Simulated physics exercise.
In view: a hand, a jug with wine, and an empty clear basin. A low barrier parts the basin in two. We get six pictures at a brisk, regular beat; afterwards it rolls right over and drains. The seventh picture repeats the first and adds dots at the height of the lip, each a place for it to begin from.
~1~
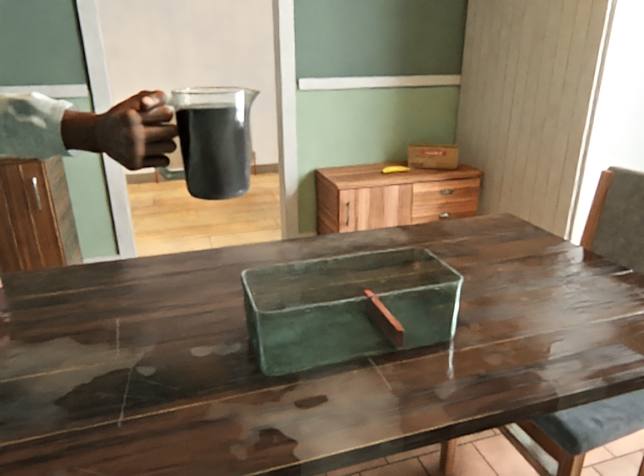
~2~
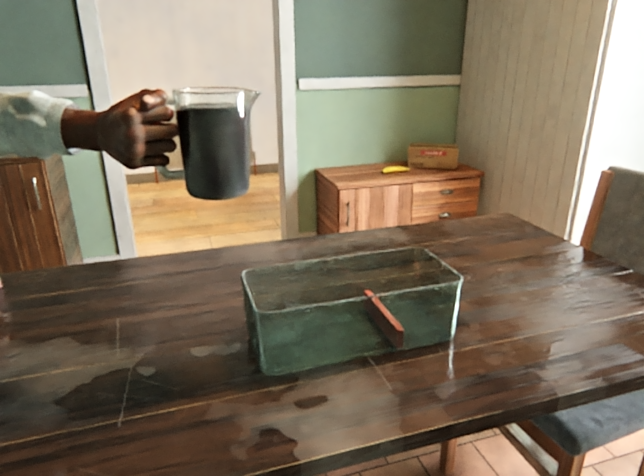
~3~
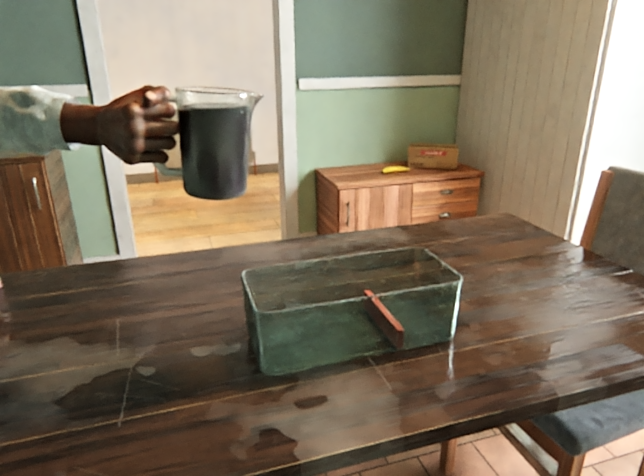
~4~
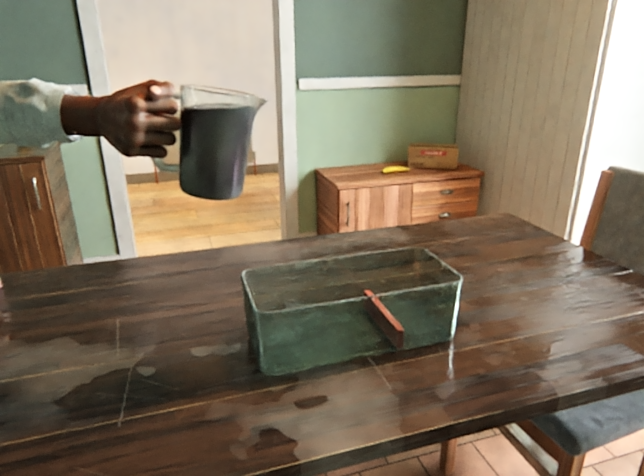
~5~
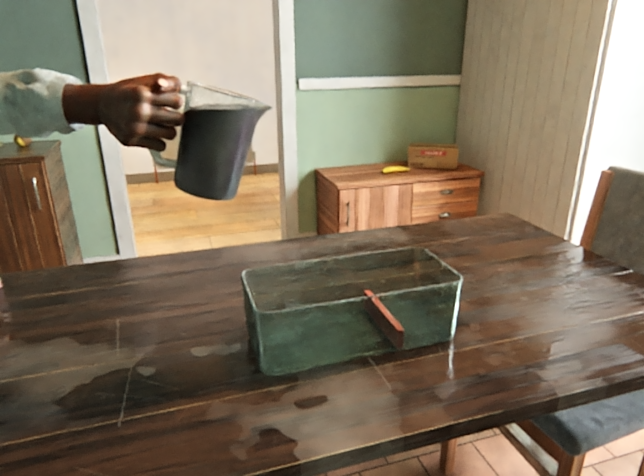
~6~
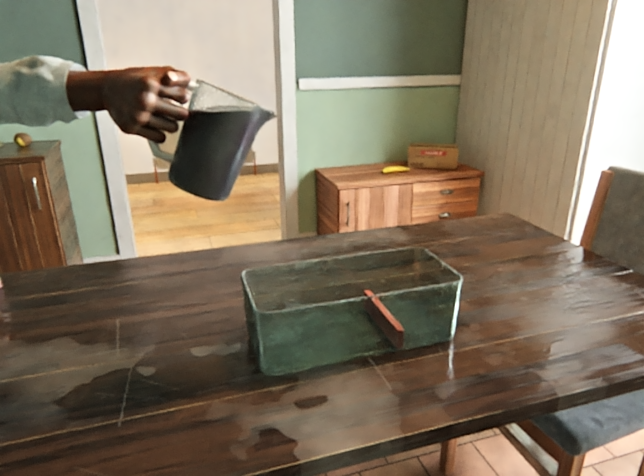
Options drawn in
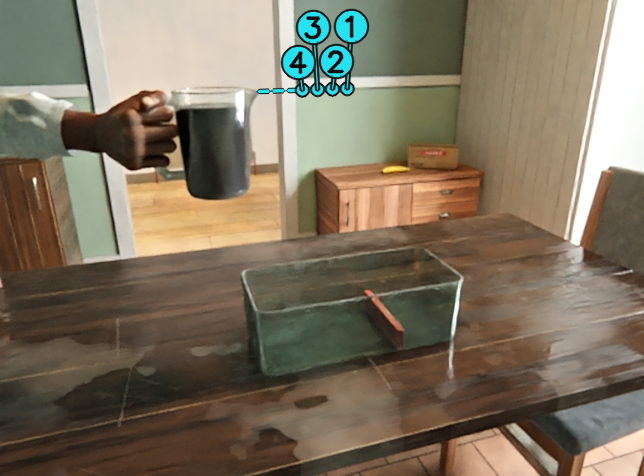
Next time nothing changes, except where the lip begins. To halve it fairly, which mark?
3 is best.
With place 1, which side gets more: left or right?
The right side.
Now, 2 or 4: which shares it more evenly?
The answer is 2.
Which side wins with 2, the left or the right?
More ends on the right.
On the marked copy, 1 at (347, 88); 2 at (332, 89); 3 at (317, 89); 4 at (302, 90).
With 1, about 17 % ends left of the wall and 80 % right of it; 3 % is lost outside.
With 2, about 19 % ends left of the wall and 78 % right of it.
With 3, about 48 % ends left of the wall and 49 % right of it; 3 % is lost outside.
With 4, about 88 % ends left of the wall and 7 % right of it; 5 % is lost outside.
